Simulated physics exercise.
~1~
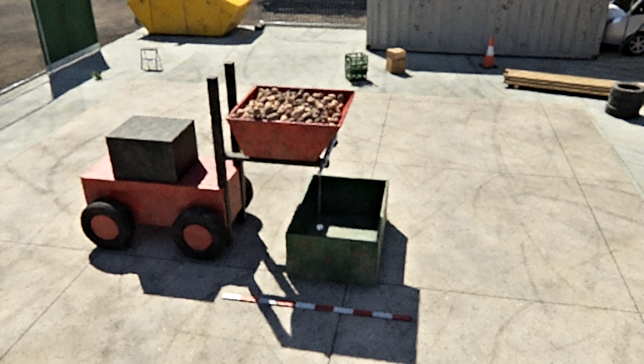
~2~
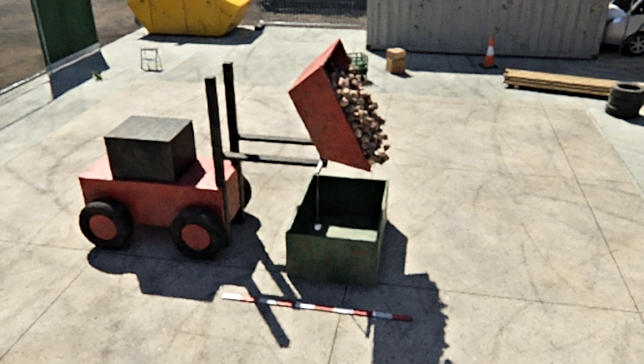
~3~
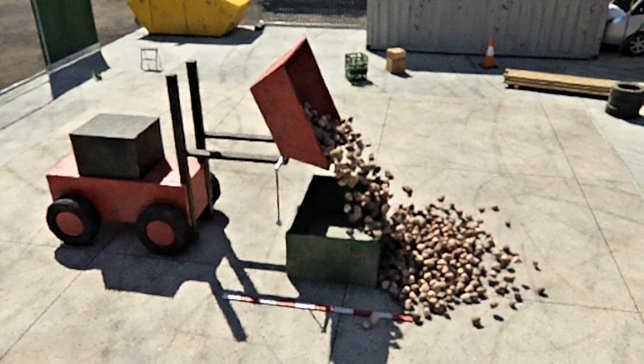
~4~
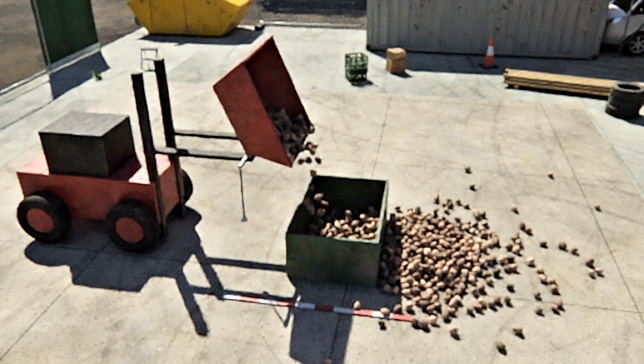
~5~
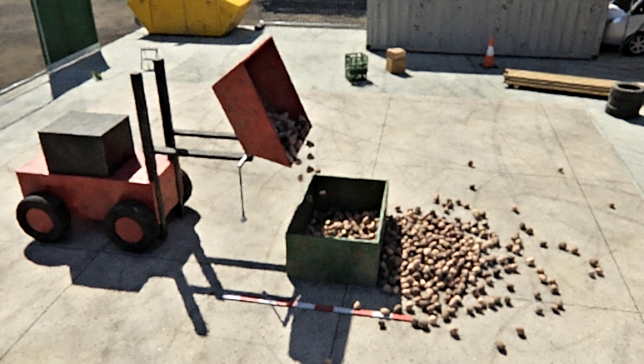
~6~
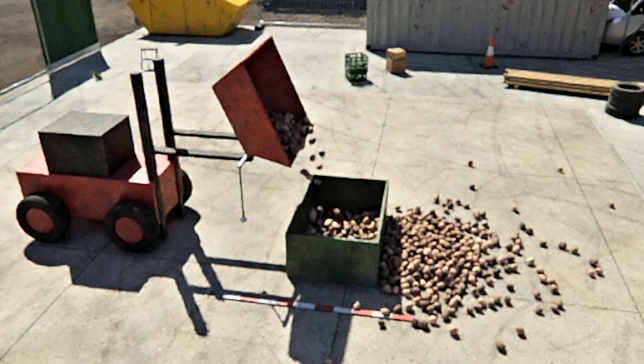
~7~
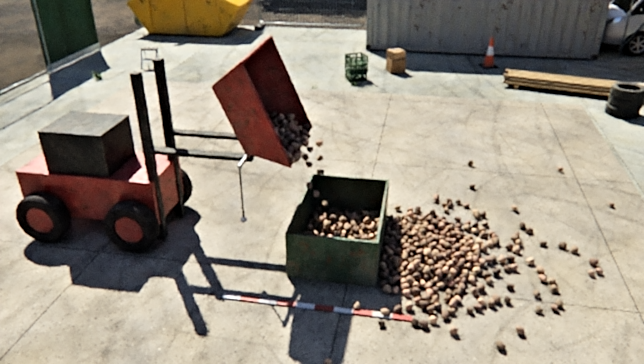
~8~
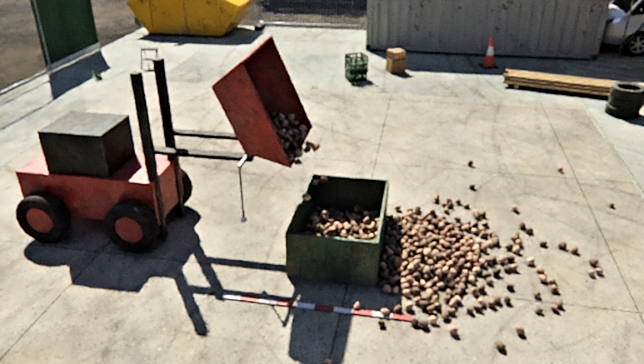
A red fork truck tipped its raised skip of brown cobbles toward a green bin, then backed away to the left while they poured. Most spilled across the ground to the right, some landed in the bin, and a few stayed in the tilted skip.
